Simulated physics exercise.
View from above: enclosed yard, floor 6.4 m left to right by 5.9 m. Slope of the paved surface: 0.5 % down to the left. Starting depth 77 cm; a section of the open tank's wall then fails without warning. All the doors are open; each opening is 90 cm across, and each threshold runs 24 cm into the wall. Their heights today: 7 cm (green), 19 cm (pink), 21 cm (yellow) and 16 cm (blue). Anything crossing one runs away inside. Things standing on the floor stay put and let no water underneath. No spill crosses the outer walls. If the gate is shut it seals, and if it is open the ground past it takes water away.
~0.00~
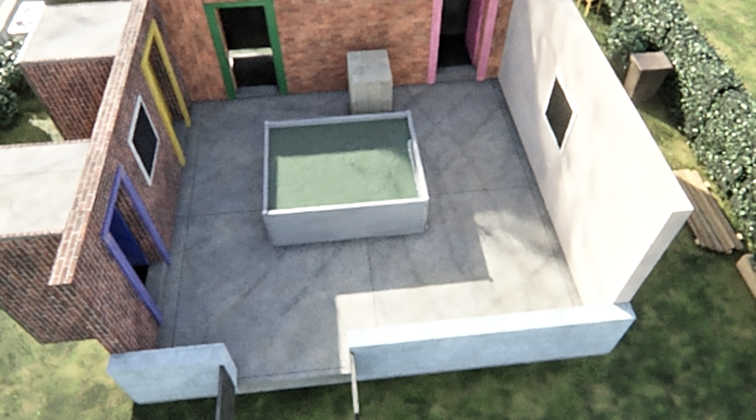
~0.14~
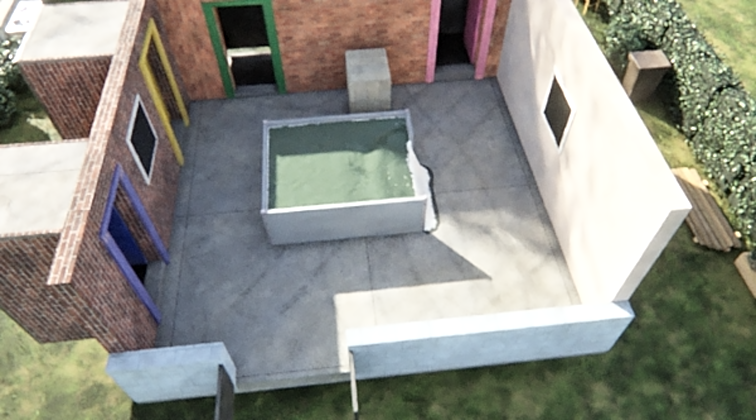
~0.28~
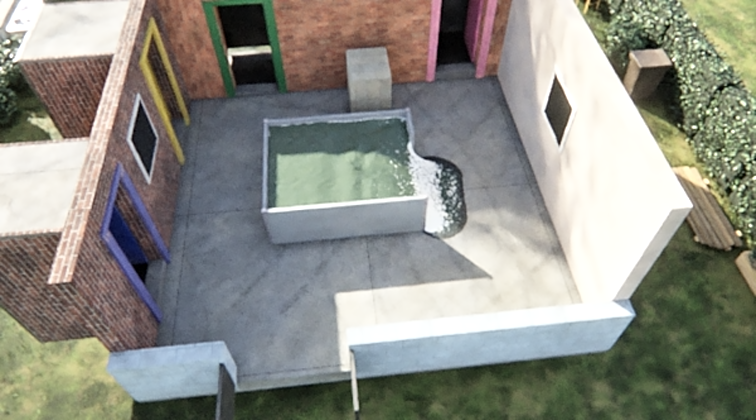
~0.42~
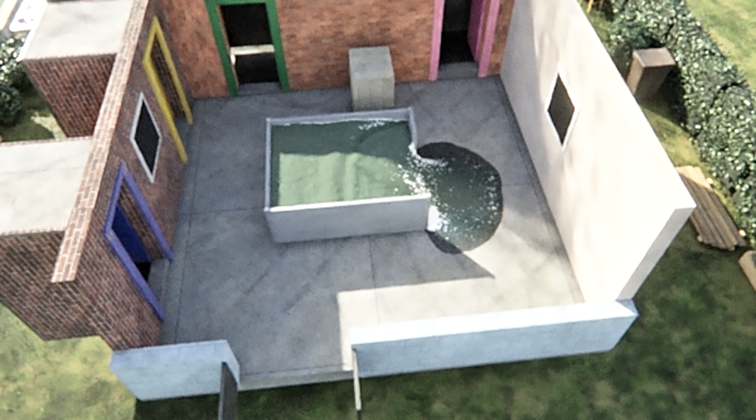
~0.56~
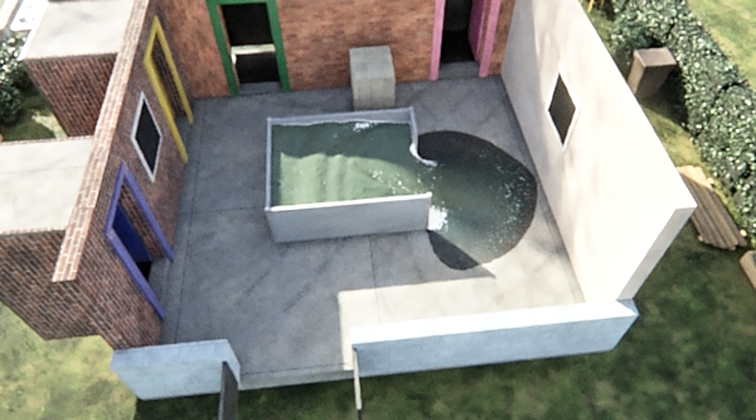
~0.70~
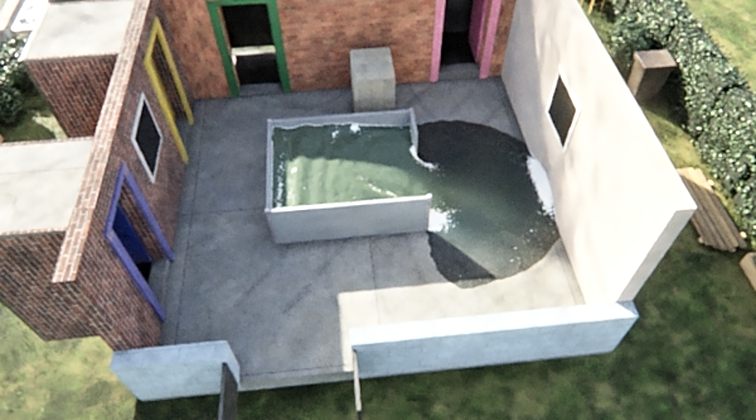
The clip shows a walled yard from above with a tank of still, greenish water; water then pours through a gap in the tank's right side and spreads across the grey paving, with white foam appearing beside the right wall.
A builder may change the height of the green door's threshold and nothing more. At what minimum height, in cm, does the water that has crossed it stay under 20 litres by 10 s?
From about 10 cm.
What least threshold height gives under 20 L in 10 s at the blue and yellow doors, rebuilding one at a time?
About 14.5 cm at blue and about 10.0 cm at yellow.
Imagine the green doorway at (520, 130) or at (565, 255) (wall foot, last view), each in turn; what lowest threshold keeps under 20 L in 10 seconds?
About 18 and 27 cm.
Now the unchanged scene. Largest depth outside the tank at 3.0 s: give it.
Roughly 41 cm.
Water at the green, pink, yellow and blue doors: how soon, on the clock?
Green at 3.6 s, pink at 2.0 s, yellow at 4.5 s and blue at 4.0 s.
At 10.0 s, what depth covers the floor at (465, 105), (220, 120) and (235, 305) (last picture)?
Close to 8, 13 and 12 cm, one after the other.
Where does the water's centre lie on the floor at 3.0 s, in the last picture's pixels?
Approximately (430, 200).
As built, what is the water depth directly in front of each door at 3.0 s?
Lab note, cm: Green 0; pink 27; yellow 0; blue 0.
After 1.4 s water covers 25 % of the floor, deepest (46 cm) near (542, 198); it has not reached the green door.
After 3.0 s water covers 45 % of the floor, deepest (41 cm) near (590, 329); it has not reached the green door.
After 10.0 s water covers 100 % of the floor, deepest (18 cm) near (310, 94); 12 cm at the green door, 39 litres in over its 7 cm threshold.
At the green door as built, the water arrived by 3.6 s and peaked near 15 cm at 9.0 s.
Run again over the same 10 s with other heights there, 32 litres in over 8 cm, 15 litres over 11 cm. The limit of 20 litres is kept from about 10 cm up.
